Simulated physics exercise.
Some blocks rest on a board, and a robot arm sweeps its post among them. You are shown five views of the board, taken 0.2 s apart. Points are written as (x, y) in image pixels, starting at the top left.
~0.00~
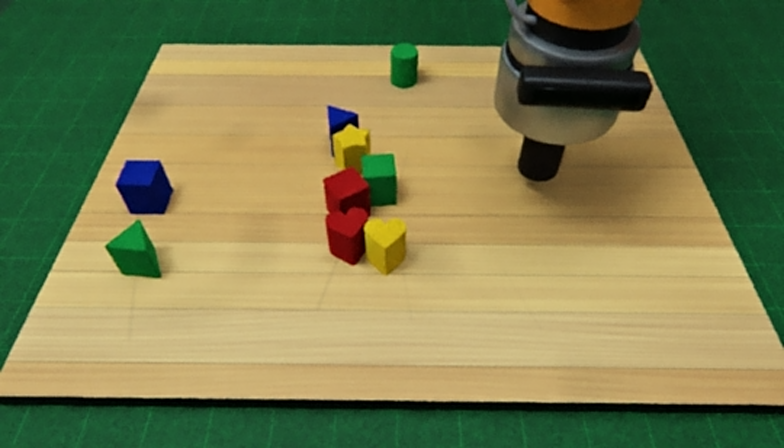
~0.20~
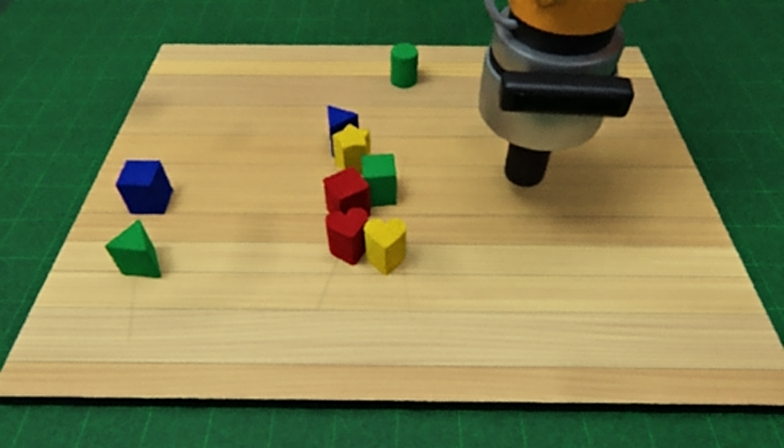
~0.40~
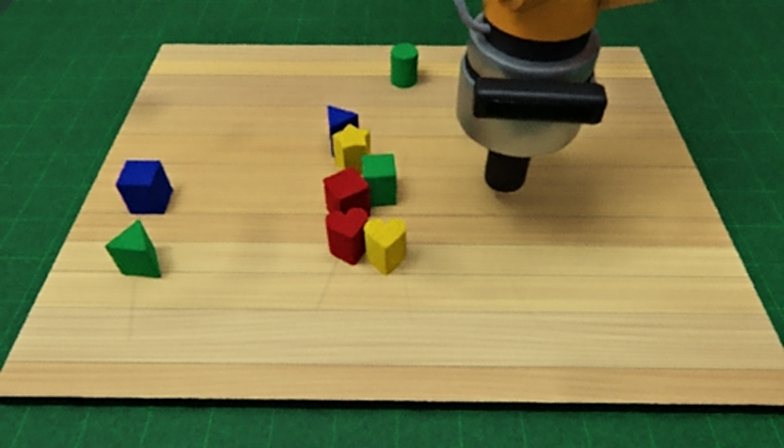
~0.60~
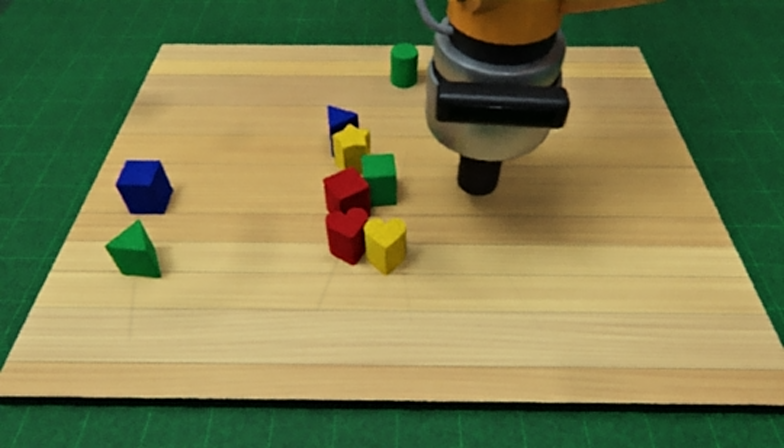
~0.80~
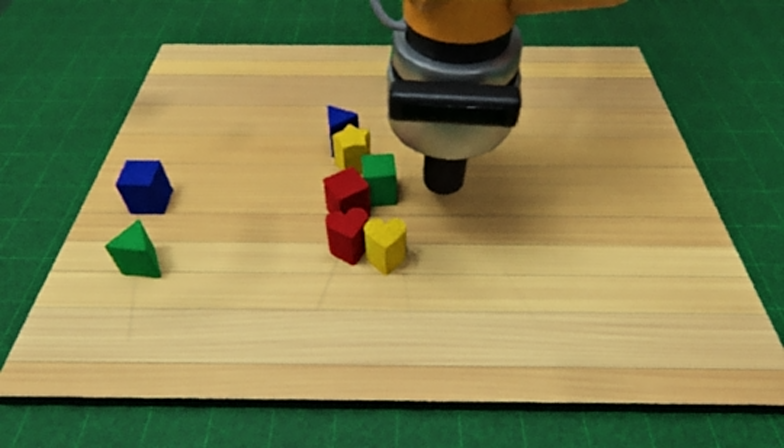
On a wooden board scattered with colourful blocks, a robot arm lowered its dark post slightly toward the viewer while sweeping left, drawing near the green square block as all the blocks stayed still.
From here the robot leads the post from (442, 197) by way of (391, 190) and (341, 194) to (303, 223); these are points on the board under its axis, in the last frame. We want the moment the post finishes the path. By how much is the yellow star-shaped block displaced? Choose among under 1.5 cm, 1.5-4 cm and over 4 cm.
The best fit is under 1.5 cm.
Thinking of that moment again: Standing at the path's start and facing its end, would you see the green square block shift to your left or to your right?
The shift is to the right of that direction.
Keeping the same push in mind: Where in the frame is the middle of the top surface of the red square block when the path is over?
At the end it should sit near (278, 223).
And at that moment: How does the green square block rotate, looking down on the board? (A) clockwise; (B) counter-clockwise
The one that fits is A, clockwise.
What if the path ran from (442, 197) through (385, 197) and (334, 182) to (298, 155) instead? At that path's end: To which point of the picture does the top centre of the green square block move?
That would be at about pixel (258, 134).
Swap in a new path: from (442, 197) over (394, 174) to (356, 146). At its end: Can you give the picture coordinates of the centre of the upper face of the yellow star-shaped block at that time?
Its top centre lands on (326, 130).
The first path, step by step. One third of the way, post at (390, 175); red square block at (327, 187); green square block at (352, 165), turned 15° anticlockwise.
Two thirds of the way, post at (339, 179); red square block at (310, 193), turned 45° anticlockwise; green square block at (300, 165).
At the end, post at (301, 209); red square block at (278, 223), turned 45° anticlockwise; yellow star-shaped block not moved; green square block at (279, 170), turned 40° clockwise.
